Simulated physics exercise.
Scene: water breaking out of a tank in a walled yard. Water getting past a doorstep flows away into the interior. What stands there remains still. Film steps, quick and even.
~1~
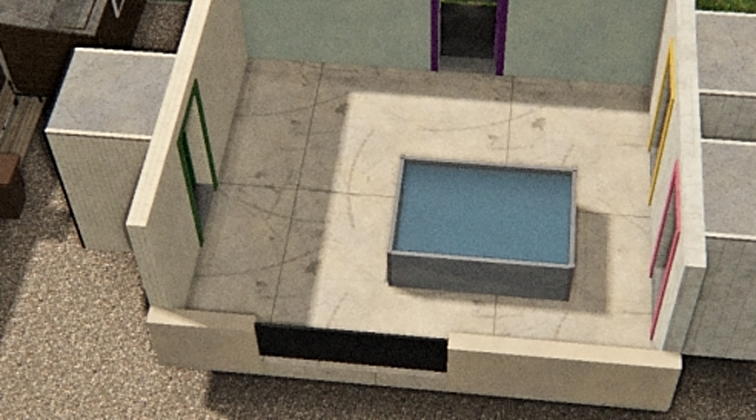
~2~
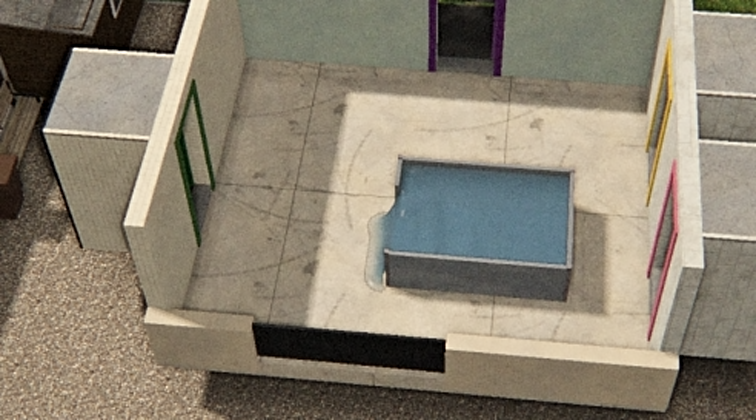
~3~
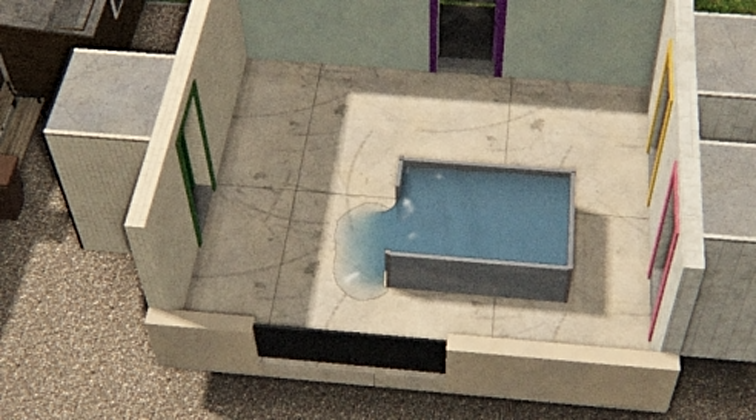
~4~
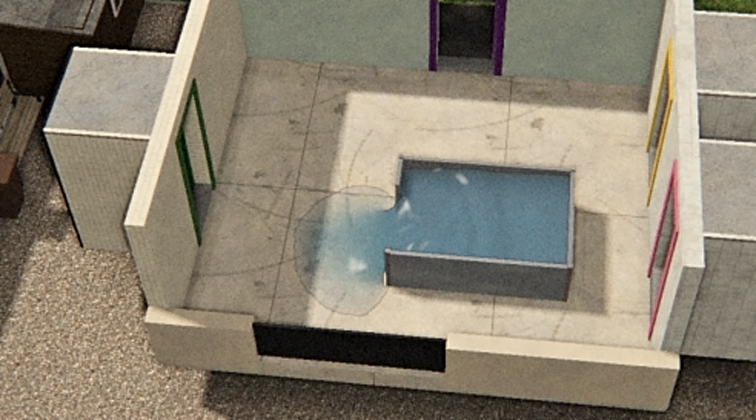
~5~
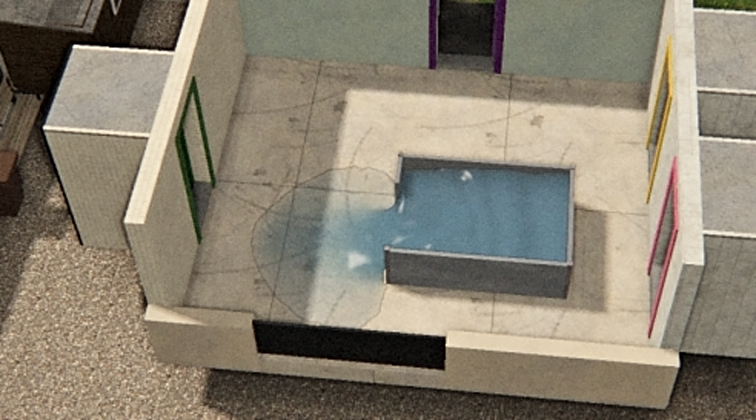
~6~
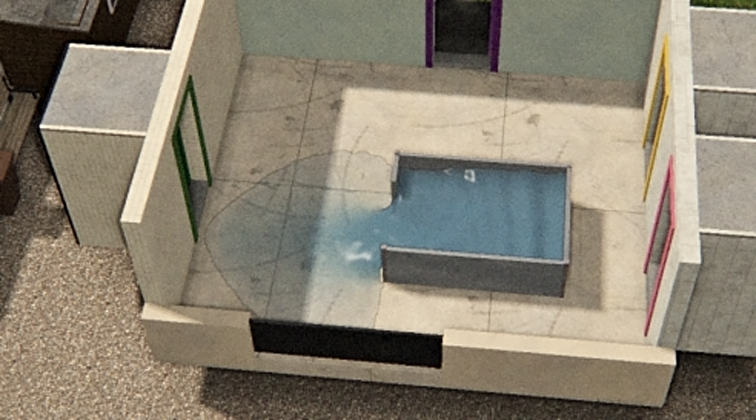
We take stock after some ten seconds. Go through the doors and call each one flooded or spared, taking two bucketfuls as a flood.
Pink door: Spared, green door: Flooded, purple door: Spared, yellow door: Spared.
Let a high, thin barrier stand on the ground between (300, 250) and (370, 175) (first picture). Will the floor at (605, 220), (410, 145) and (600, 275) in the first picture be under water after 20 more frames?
Taking the points in the order given, they are high and dry, inundated and high and dry.
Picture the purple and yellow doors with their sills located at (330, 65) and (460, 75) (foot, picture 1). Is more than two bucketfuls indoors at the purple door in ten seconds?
Answer: Purple is flooded.
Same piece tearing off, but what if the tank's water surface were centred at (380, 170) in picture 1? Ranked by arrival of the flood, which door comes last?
It would be the yellow door.
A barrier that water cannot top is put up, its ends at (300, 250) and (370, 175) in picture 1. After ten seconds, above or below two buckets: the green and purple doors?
Checking each, the green door comes in under and the purple door comes in under.
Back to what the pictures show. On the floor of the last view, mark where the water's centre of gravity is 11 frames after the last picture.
I'd put it at around (367, 243).
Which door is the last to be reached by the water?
The door marked yellow.
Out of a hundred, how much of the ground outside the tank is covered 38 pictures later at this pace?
About 80 per cent.
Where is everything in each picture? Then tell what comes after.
In the first picture, the tank at (484, 213) is whole and still.
In the second picture, the front is at (383, 216), out from the gap at (395, 239).
In the third picture, the front is at (345, 220), out from the gap at (396, 242).
In the fourth picture, the front is at (301, 229), out from the gap at (395, 242).
In the fifth picture, water pours out at (395, 240) and has run to (258, 251).
In the sixth picture, the front is at (212, 232), out from the gap at (392, 238).
A moment on, water covers 30 % of the floor; the pink door not reached, the green door over two buckets in, the purple door not reached, the yellow door not reached.
Next, water covers 30 % of the floor; the pink door not reached, the green door over two buckets in, the purple door not reached, the yellow door not reached.
Then, water covers 45 % of the floor; the pink door not reached, the green door far over two buckets in, the purple door not reached, the yellow door not reached.
Later, water covers 80 % of the floor; the pink door wet at the sill, nothing in, the green door far over two buckets in, the purple door wet at the sill, nothing in, the yellow door not reached.
In the end, water covers 95 % of the floor; the pink door wet at the sill, nothing in, the green door far over two buckets in, the purple door wet at the sill, nothing in, the yellow door wet at the sill, nothing in.
